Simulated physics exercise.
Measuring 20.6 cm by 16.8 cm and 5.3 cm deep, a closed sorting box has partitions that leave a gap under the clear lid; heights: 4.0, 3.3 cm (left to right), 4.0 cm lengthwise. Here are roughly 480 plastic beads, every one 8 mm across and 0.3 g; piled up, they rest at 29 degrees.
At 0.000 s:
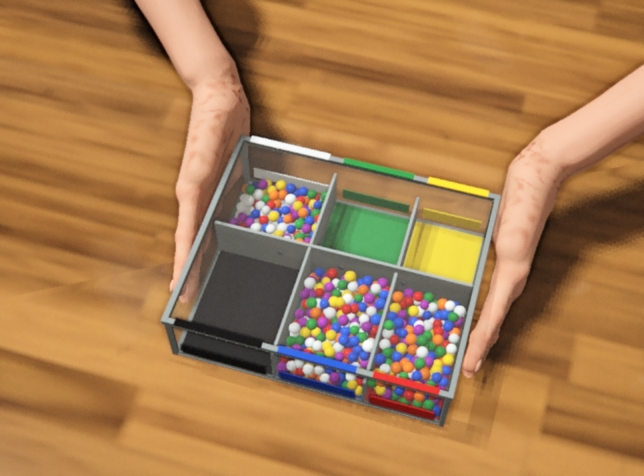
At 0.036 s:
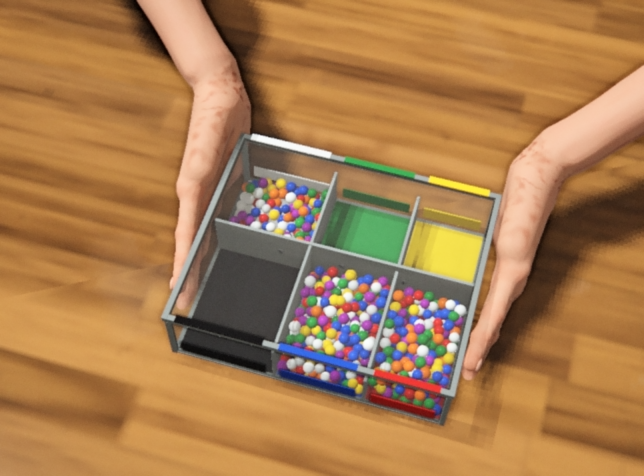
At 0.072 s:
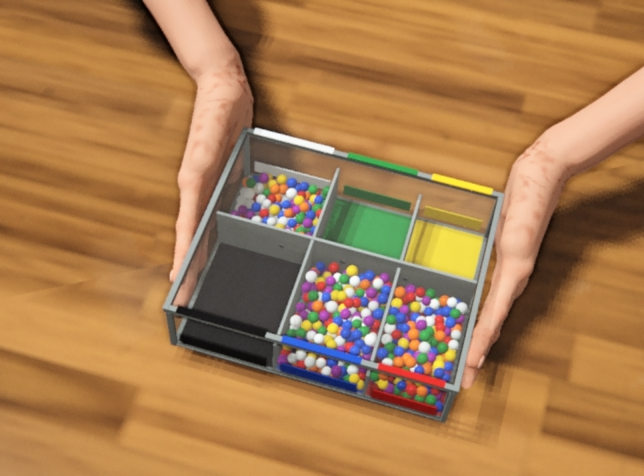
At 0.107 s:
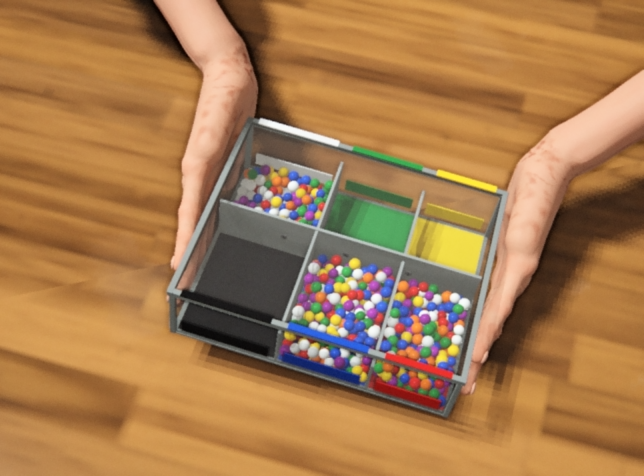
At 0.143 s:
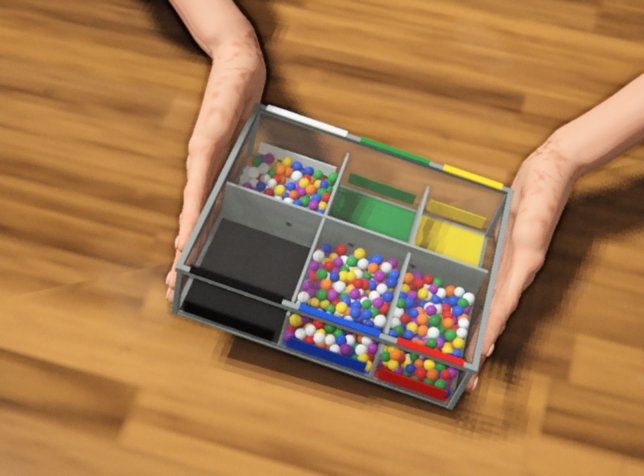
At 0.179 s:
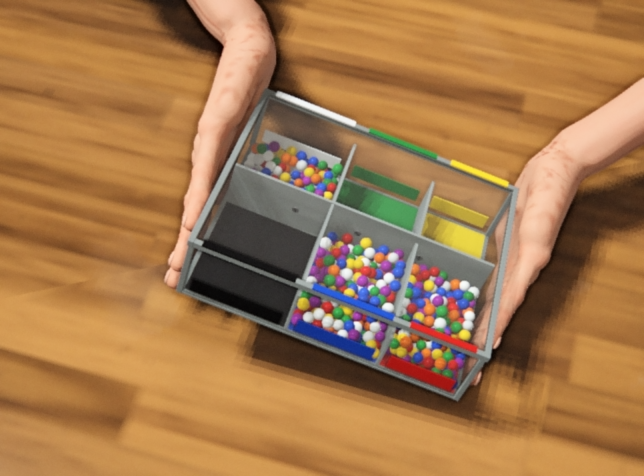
Clear-lidded sorting box of multicoloured beads tilting gently between two hands above a wooden surface, its beads staying in three compartments.
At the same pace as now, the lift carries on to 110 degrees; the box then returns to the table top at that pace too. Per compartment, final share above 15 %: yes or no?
Red yes; blue yes; green no; yellow no; white yes; black no.
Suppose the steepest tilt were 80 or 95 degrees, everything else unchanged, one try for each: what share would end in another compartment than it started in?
About 15 and 20 per cent.
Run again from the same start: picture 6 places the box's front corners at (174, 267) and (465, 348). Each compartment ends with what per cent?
By the end, red has 30%, blue has 30%, green has 10%, yellow has 10%, white has 25% and black has 0%.
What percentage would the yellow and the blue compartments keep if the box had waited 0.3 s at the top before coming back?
Result - yellow: 10 %, blue: 25 %.
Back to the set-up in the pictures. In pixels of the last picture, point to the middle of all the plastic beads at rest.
(397, 304).
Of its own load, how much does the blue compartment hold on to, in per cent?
I'd put it at roughly 60 per cent.
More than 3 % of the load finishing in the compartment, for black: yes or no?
Result for black: False.
After 0.86 s, tilt 110 degrees; red 40 %, blue 30 %, yellow 5 %, white 25 %.
Then, at 1.31 s, tilt 48 degrees; red 45 %, blue 25 %, yellow 10 %, white 20 %.
After 1.84 s, tilt 0 degrees; red 45 %, blue 25 %, yellow 10 %, white 20 %.
By 2.3 s all is still; red 45 %, blue 25 %, green 0 %, yellow 10 %, white 20 %, black 0 %.
